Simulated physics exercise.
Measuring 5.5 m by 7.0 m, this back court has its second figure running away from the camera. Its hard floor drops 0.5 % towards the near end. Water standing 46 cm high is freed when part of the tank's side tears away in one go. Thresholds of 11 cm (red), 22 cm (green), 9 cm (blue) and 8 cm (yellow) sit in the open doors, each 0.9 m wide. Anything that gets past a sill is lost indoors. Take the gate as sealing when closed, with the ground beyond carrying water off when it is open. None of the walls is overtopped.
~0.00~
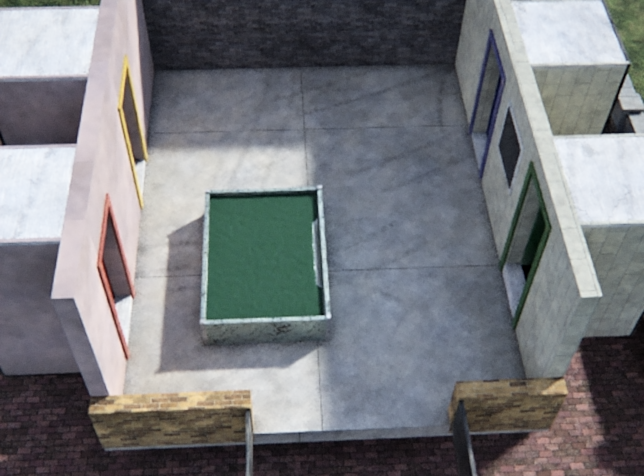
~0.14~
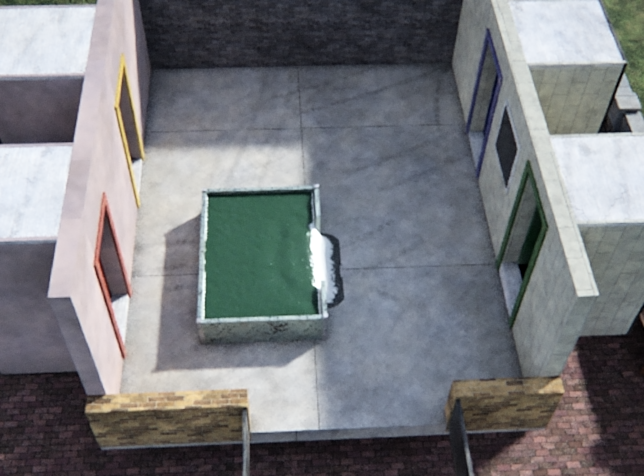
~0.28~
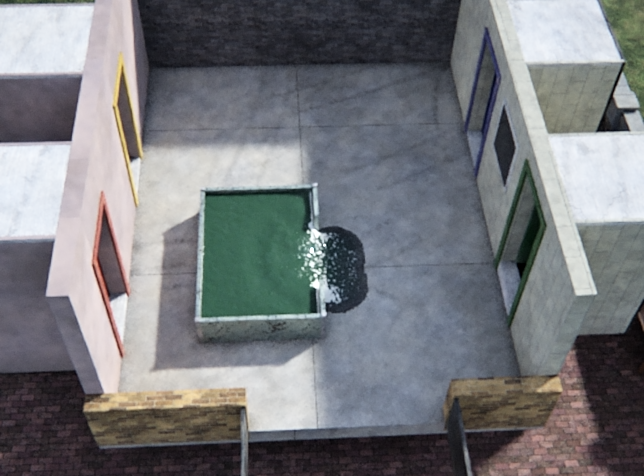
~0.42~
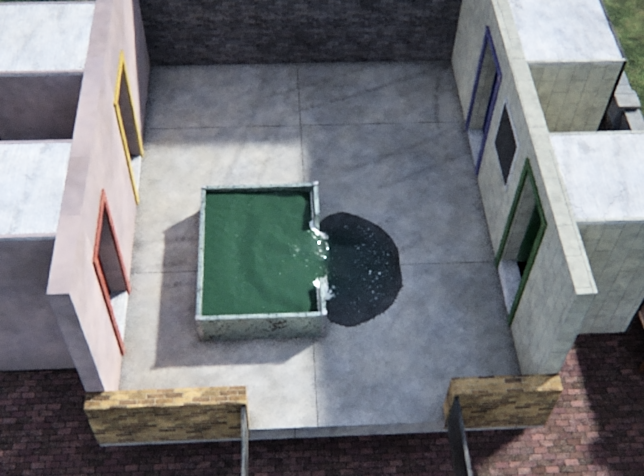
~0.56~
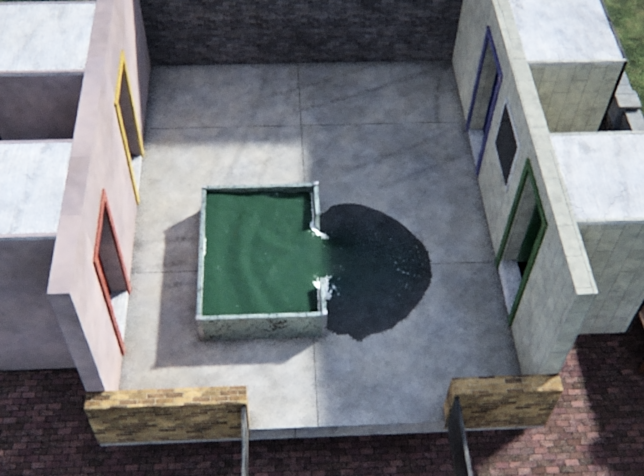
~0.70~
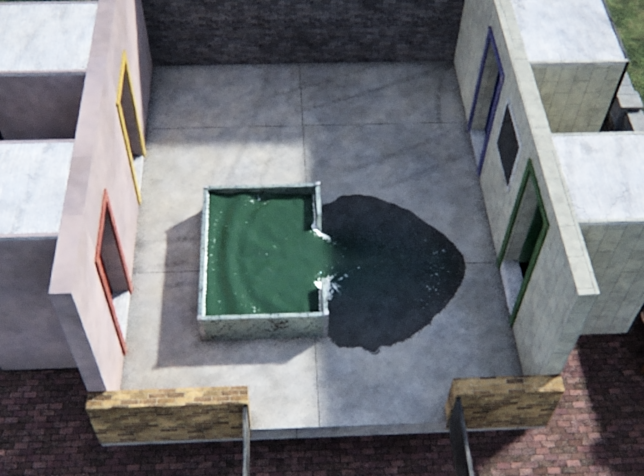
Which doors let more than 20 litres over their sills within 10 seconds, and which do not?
As I see it, red door: Less than stated; green door: Less than stated; blue door: Less than stated; yellow door: Less than stated.
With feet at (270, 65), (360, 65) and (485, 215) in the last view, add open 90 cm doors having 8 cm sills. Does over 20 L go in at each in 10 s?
So, in the order given, it's shy of the mark, then shy of the mark, then beyond the mark.
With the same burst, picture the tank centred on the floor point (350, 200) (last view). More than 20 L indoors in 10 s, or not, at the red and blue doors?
Result - red door does not exceed it, blue door exceeds it.
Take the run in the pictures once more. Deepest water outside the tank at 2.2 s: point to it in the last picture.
It's at about (523, 402) in the last picture.
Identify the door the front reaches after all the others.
The answer is the yellow door.
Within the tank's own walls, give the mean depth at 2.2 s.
About 26 centimetres on average.
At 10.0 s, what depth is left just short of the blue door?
Around 3.5 cm there.
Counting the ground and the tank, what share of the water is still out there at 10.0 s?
I'd say close to 88 percent is still there.
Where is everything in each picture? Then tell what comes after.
In the first picture, still water, 46 cm deep, in the tank at (265, 254).
In the second picture, the front is at (327, 238), 0.6 m from the gap at (318, 265); 0.2 m2 of floor is under water; 46 cm left at the back of the tank.
In the third picture, the front is at (349, 236), 0.8 m from the gap at (316, 264); 0.7 m2 of floor is under water; 46 cm left at the back of the tank.
In the fourth picture, water pours out at (317, 262) and has run 1.2 m, to (395, 284); typically 6 cm deep outside, 46 cm at the tank's back.
In the fifth picture, the front is at (423, 257), 1.6 m from the gap at (317, 262); 2.5 m2 of floor is under water; 45 cm left at the back of the tank.
In the sixth picture, water pours out at (319, 262) and has run 2.1 m, to (456, 257); typically 4 cm deep outside, 39 cm at the tank's back.
After 1.4 s water covers 20 % of the floor and is deepest (26 cm) near (327, 267); red door not reached, green door 22 cm at the sill, 0 L in, blue door not reached, yellow door not reached.
After 2.2 s water covers 30 % of the floor and is deepest (32 cm) near (523, 402); red door not reached, green door 21 cm at the sill, 0 L in, blue door 9 cm at the sill, 0 L in, yellow door not reached.
After 3.5 s water covers 35 % of the floor and is deepest (20 cm) near (523, 402); red door not reached, green door 14 cm at the sill, 1 L in, blue door 8 cm at the sill, 1 L in, yellow door not reached.
After 6.0 s water covers 65 % of the floor and is deepest (14 cm) near (510, 402); red door not reached, green door 10 cm at the sill, 1 L in, blue door 6 cm at the sill, 2 L in, yellow door not reached.
After 10.0 s water covers 95 % of the floor and is deepest (8 cm) near (497, 403); red door 4 cm at the sill, 0 L in, green door 6 cm at the sill, 1 L in, blue door 4 cm at the sill, 2 L in, yellow door 3 cm at the sill, 0 L in.
